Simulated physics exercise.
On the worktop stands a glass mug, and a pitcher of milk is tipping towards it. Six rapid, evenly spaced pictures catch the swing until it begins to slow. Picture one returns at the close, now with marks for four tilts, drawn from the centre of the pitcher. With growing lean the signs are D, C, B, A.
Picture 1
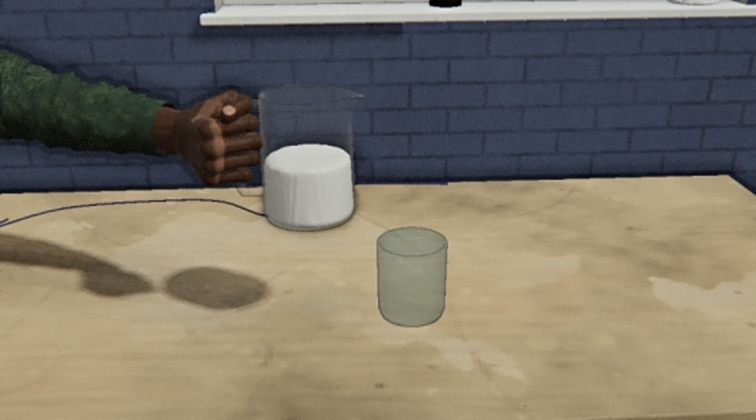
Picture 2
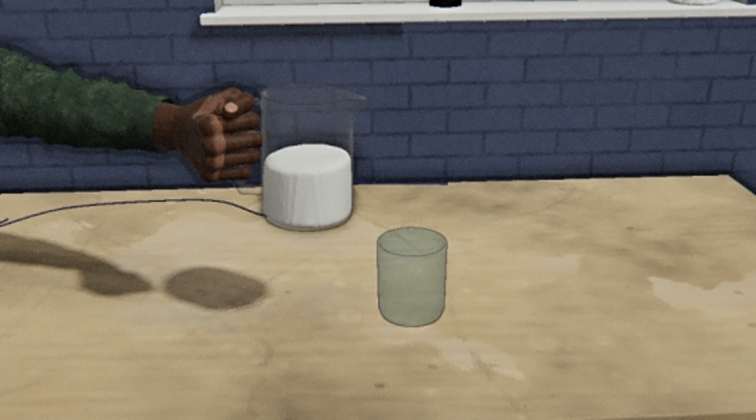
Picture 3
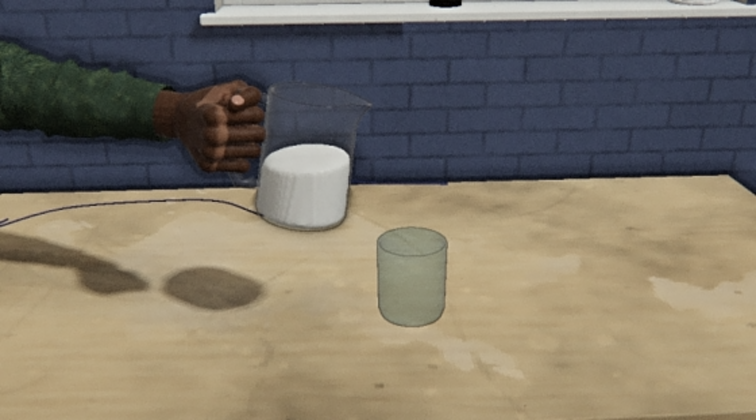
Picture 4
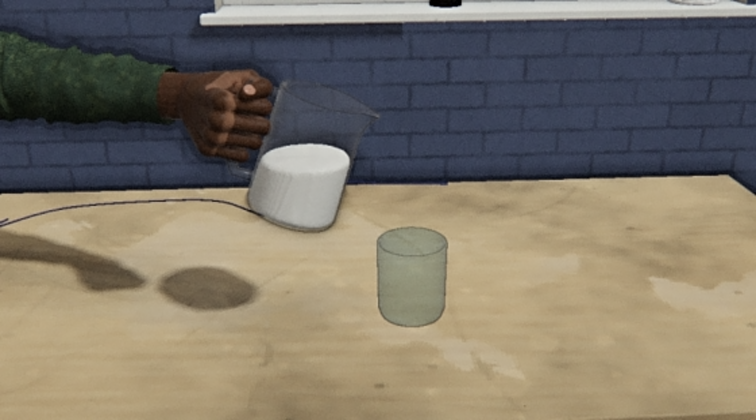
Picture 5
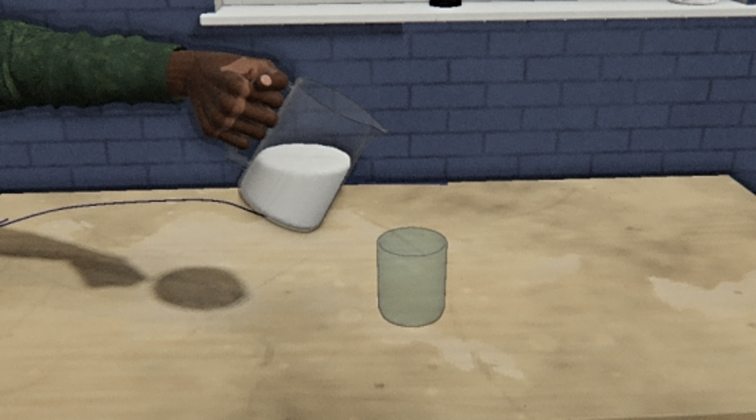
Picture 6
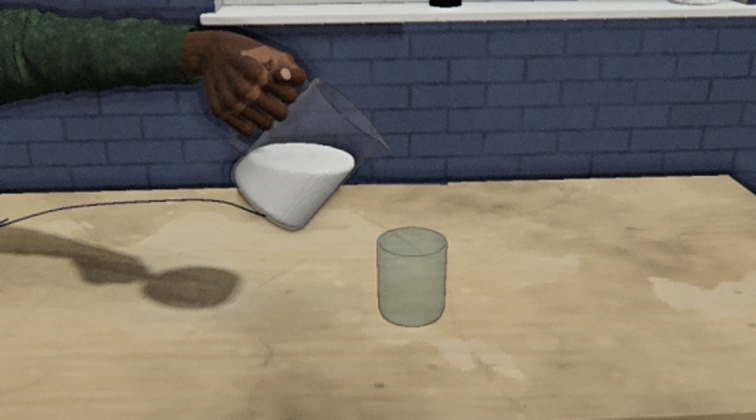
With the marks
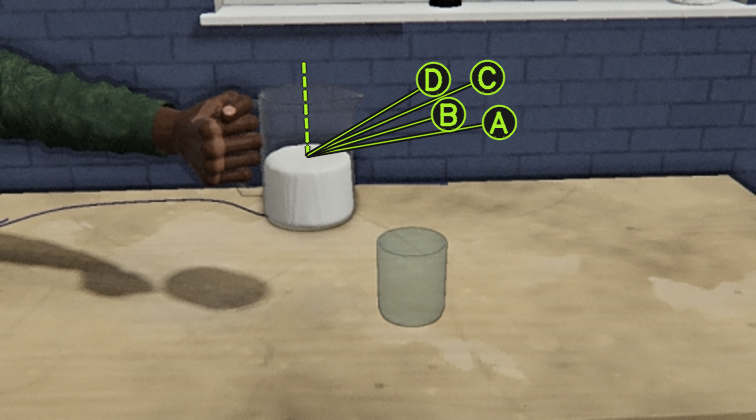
A pitcher of milk tilts steadily rightward beside a hand, behind a glass mug on a worktop.
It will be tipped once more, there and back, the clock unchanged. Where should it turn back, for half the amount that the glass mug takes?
The answer is mark A.
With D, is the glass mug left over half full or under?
Under half.
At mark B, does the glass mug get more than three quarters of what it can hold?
No, less.
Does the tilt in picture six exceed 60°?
No.
On the marked copy, A at (482, 125); B at (431, 118); C at (472, 83); D at (419, 89).
With A, the glass mug ends with about 53 % of what it can hold; 4 % of the milk is spilt.
With B, the glass mug ends with about 36 % of what it can hold.
With C, the glass mug ends with about 20 % of what it can hold.
With D, the glass mug ends with about 7 % of what it can hold.
